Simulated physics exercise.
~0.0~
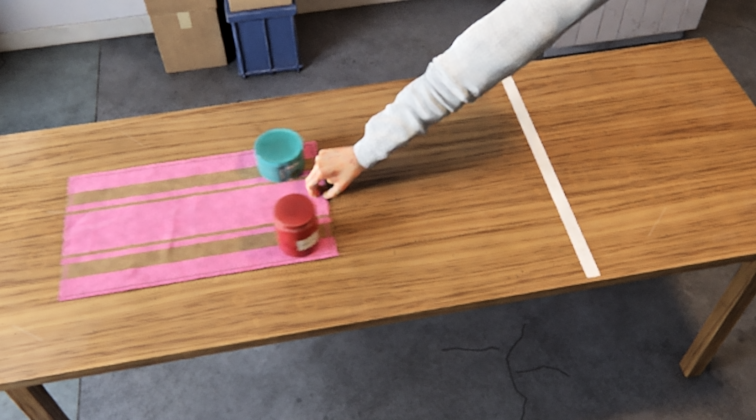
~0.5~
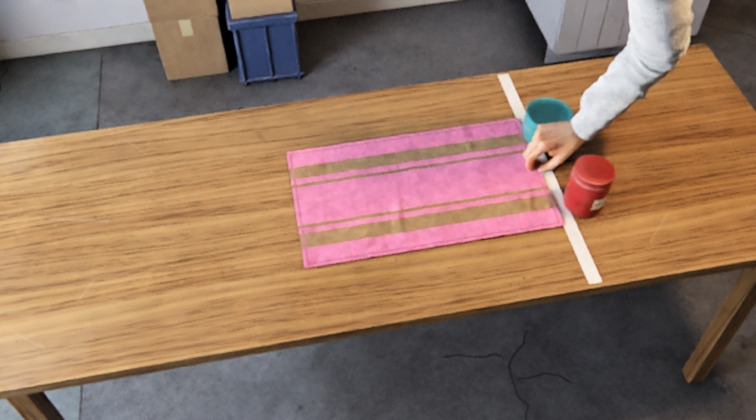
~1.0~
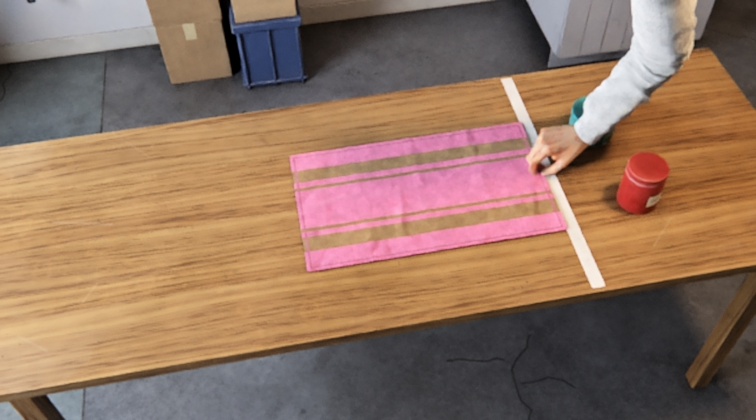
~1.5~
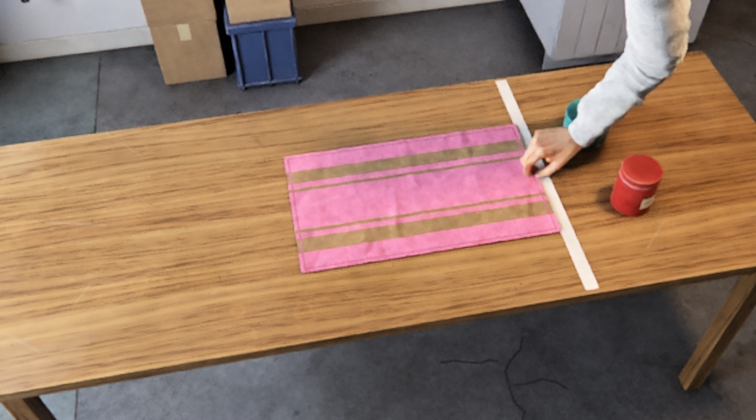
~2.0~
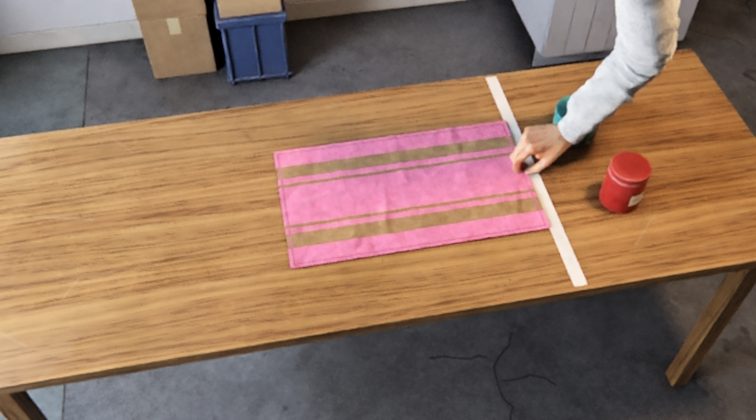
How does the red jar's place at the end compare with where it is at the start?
At the start the red jar is on the pink towel, well to the left of the tape line. By the end it stands on the bare wood to the right of the tape, clear of the cloth.
